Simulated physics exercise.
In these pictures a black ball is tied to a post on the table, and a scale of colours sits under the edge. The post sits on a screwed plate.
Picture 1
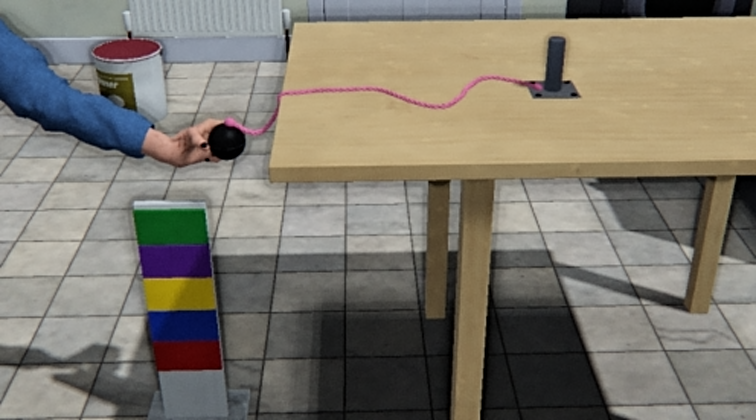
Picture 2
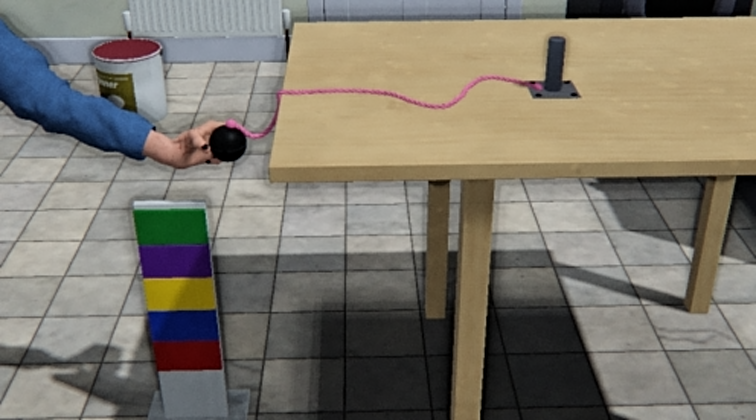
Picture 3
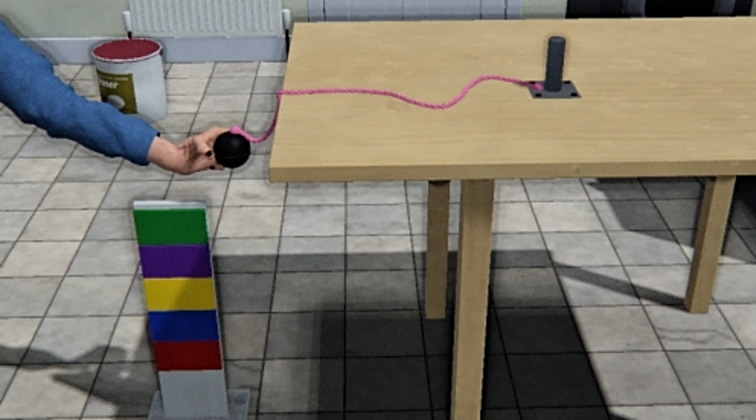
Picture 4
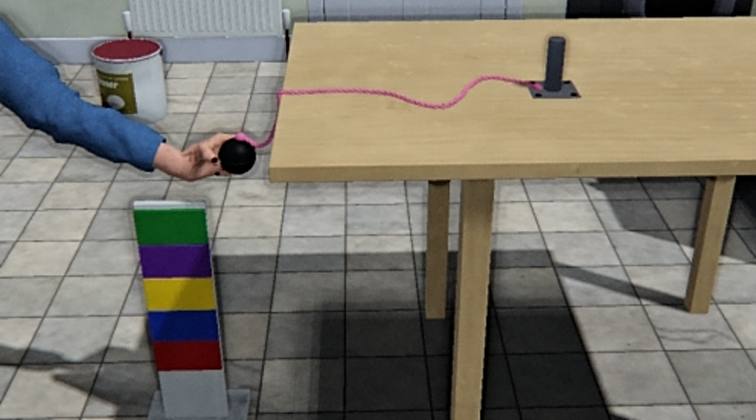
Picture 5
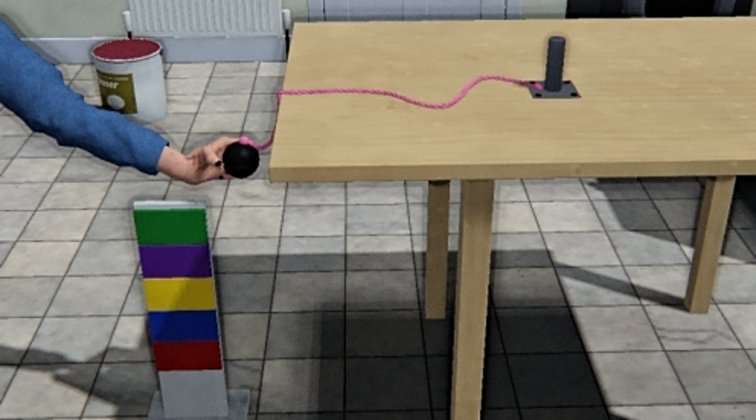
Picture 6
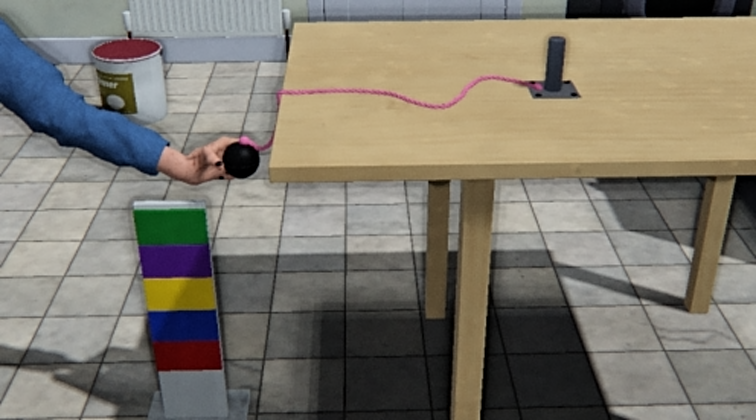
In the video, a hand holds a black ball tied by a slack pink cord to a post on a wooden table, moving it slightly down and right beside the table edge, above an upright scale of coloured bands.
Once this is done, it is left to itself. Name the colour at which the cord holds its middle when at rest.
Purple.
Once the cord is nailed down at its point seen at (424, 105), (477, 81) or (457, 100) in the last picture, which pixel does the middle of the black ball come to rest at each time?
(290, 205), (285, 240), (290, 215).
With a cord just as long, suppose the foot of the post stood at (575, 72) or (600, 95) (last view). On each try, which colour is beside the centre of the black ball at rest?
First case: Green. Second case: Green.
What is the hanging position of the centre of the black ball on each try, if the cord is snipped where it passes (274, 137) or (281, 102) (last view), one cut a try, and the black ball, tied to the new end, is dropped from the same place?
In order, around (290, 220) and (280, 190).
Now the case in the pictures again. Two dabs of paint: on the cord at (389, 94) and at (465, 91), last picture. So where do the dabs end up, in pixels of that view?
Final positions are (320, 93) and (435, 91), in that order.
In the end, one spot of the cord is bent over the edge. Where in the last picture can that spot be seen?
Near pixel (350, 91).
Soon after, ball near (285, 245); level with green.
Then, ball near (290, 246); level with purple.
At rest, ball near (285, 251); level with purple. At purple.
